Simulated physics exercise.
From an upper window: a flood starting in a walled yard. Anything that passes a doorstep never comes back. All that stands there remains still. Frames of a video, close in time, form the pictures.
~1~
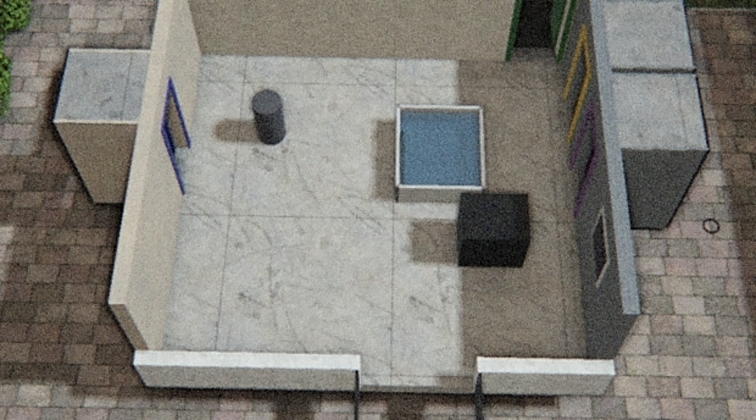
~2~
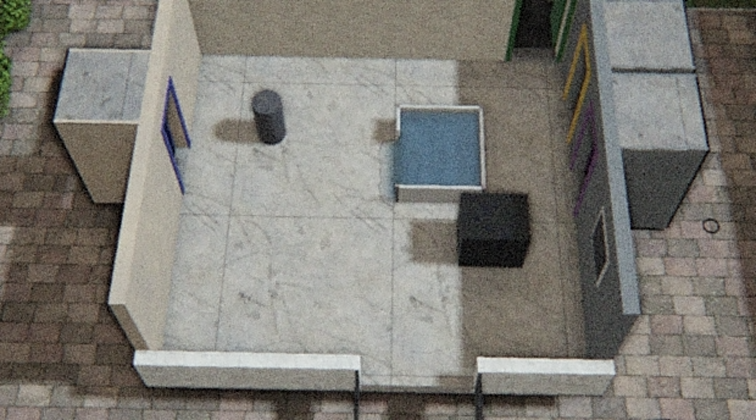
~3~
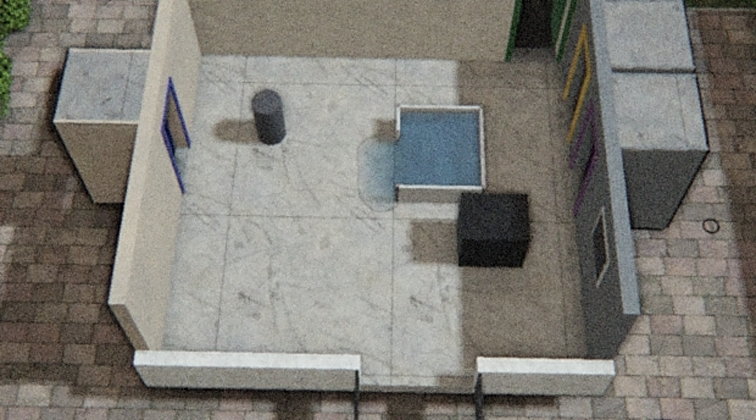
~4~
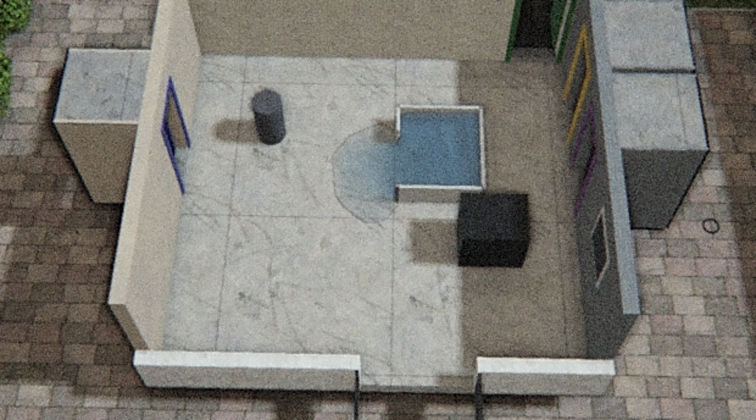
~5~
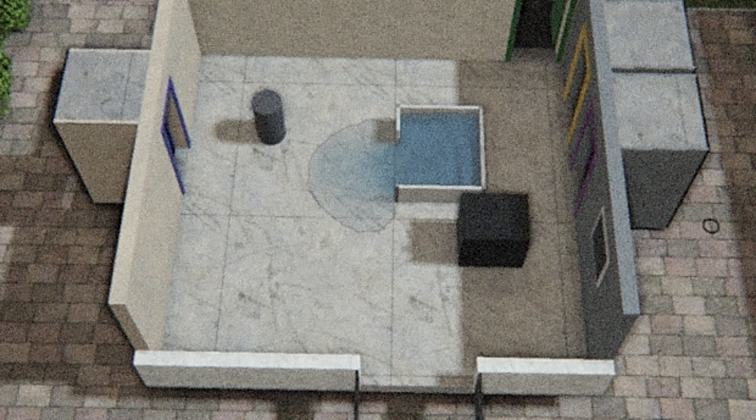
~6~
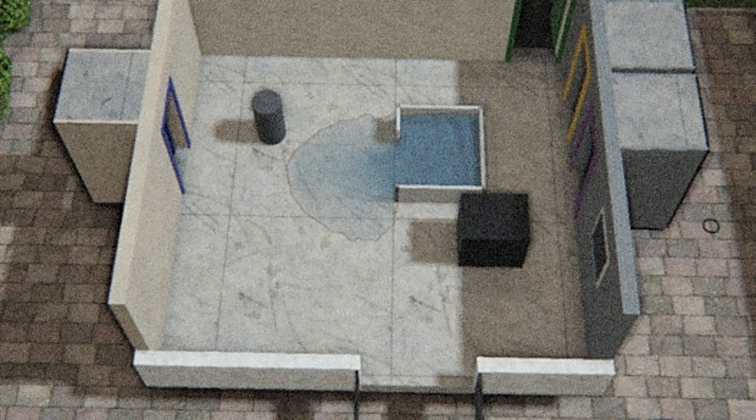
In a walled yard seen from above, a square tank of still blue water opened on its left side, and water poured out, spreading leftward across the pale floor in a widening rounded puddle.
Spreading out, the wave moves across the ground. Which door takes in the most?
The blue door.
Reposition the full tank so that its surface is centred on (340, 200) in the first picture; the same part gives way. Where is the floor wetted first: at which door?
The door marked blue.
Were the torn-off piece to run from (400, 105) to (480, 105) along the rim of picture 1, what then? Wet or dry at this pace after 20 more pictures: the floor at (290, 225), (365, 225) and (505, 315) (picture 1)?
Taking them in the order you gave, I'd call them spared, spared and spared.
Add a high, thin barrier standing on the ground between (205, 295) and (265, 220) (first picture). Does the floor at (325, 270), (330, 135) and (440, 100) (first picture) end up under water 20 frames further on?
Taking the points in order, they are swamped, swamped and spared.
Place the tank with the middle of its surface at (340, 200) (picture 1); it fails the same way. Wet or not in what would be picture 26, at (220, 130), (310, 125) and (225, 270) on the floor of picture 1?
Result, in order: Affected; unaffected; affected.
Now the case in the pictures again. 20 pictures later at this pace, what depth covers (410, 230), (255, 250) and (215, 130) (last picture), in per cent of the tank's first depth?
Some 0, 4 and 4 in a hundred.
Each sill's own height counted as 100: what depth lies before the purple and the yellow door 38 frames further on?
Depth ratios, approx.: 0 and 0 percent.
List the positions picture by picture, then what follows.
Still water in the tank at (440, 148), in the first picture.
The front is at (389, 143), out from the gap at (399, 168), in the second picture.
The front is at (363, 148), out from the gap at (399, 169), in the third picture.
Water pours out at (399, 169) and has run to (338, 156), in the fourth picture.
Water pours out at (399, 169) and has run to (315, 158), in the fifth picture.
Water pours out at (399, 169) and has run to (293, 163), in the sixth picture.
A moment on, water covers 20 % of the floor; yellow door not reached, purple door not reached, green door not reached, blue door not reached.
Next, water covers 30 % of the floor; yellow door not reached, purple door not reached, green door not reached, blue door some in.
Then, water covers 40 % of the floor; yellow door not reached, purple door not reached, green door not reached, blue door a lot in.
Later, water covers 45 % of the floor; yellow door not reached, purple door not reached, green door not reached, blue door a lot in.
In the end, water covers 75 % of the floor; yellow door not reached, purple door not reached, green door not reached, blue door a lot in; the blue door has let in the most.
